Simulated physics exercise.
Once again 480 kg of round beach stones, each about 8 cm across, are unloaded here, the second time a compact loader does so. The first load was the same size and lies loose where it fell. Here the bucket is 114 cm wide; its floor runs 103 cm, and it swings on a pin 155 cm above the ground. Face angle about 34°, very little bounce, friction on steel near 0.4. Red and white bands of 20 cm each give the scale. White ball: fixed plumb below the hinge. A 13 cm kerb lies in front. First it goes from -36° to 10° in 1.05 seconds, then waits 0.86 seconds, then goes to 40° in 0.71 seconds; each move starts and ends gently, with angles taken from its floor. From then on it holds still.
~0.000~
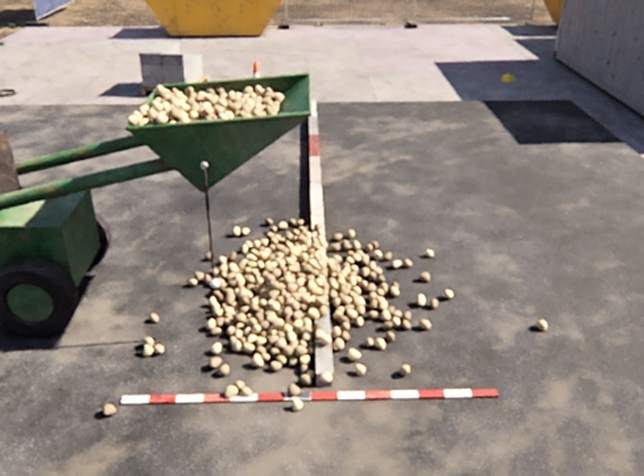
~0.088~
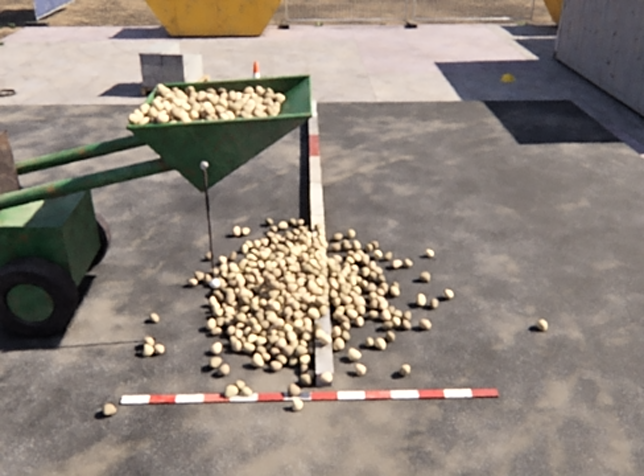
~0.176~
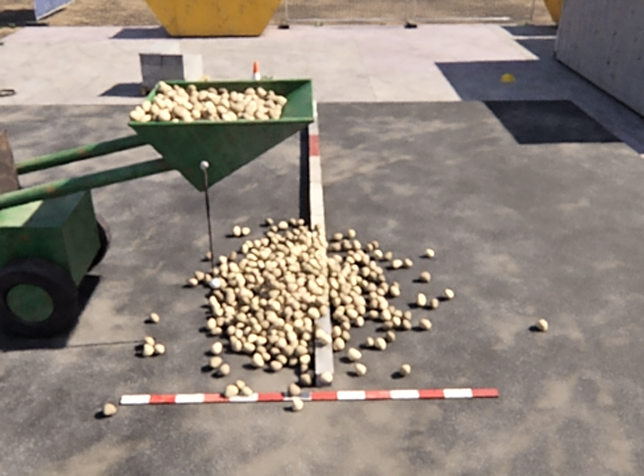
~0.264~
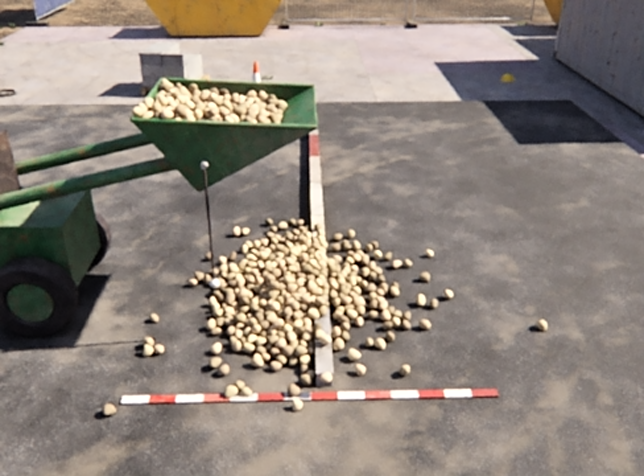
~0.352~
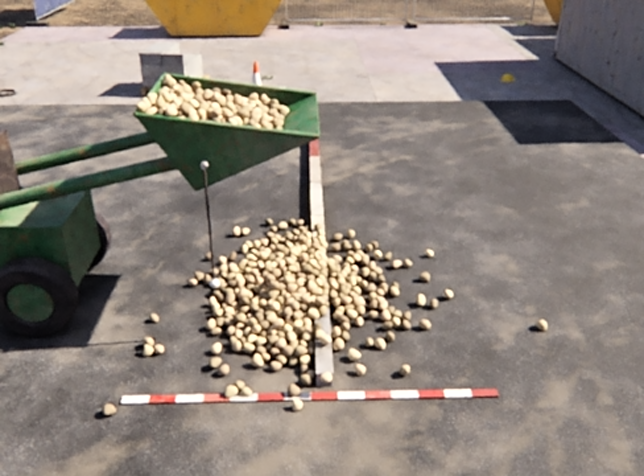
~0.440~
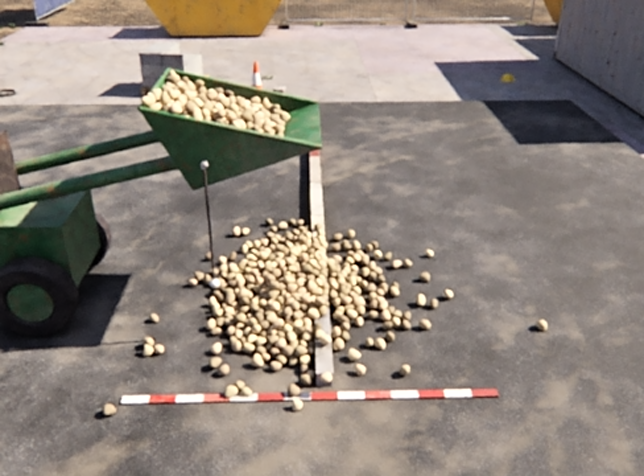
The clip shows a green loader holding a bucket of round, pale stones above a loose pile lying across a low kerb. The bucket slowly tilts a little down to the right, its stones staying inside while the pile remains still.
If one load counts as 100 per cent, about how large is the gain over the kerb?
Around 91 per cent.
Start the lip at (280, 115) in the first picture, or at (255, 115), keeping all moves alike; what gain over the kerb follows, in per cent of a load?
I'd say close to 65 per cent for one and close to 40 per cent for the other, in that order.
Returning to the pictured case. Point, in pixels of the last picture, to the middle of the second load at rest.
Near (367, 281).
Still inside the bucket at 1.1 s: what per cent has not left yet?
That works out to about 100 %.
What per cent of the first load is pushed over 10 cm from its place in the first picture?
The answer is about 10 per cent.
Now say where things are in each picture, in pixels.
In the first picture, the bucket is at -36°, its lip at (311, 114); the top of the load is at (192, 98). The earlier load is highest near (300, 271), 25 cm above ground level, 83 % on this side of the kerb, 17 % over the kerb.
The second picture shows lip at (312, 116), floor tilted -35°, highest stones at (184, 98); the stones move at 0.1 m/s on average.
In the third picture, the bucket is at -33°, its lip at (314, 120); the top of the load is at (180, 96); the stones move at 0.2 m/s on average.
In the fourth picture, the bucket is at -29°, its lip at (317, 128); the top of the load is at (171, 93); the stones move at 0.2 m/s on average.
In the fifth picture, the bucket is at -24°, its lip at (319, 137); the top of the load is at (172, 90); the stones move at 0.3 m/s on average.
In the sixth picture, the bucket is at -19°, its lip at (321, 147); the top of the load is at (174, 85); the stones move at 0.3 m/s on average.
After 0.8 s the floor is at 3°; in per cent of one load, 100 in the bucket, 83 on this side of the kerb, 17 over the kerb; the foremost stones are at (440, 291).
After 1.1 s the floor is at 10°; in per cent of one load, 100 in the bucket, 83 on this side of the kerb, 17 over the kerb; the foremost stones are at (440, 291).
After 3.1 s the floor is at 40°; in per cent of one load, 2 in the bucket, 106 on this side of the kerb, 92 over the kerb; the foremost stones are at (491, 278).
After 5.8 s the floor is at 40°; in per cent of one load, 0 in the bucket, 91 on this side of the kerb, 109 over the kerb; the foremost stones are at (496, 274). Net gain over the kerb, 91.
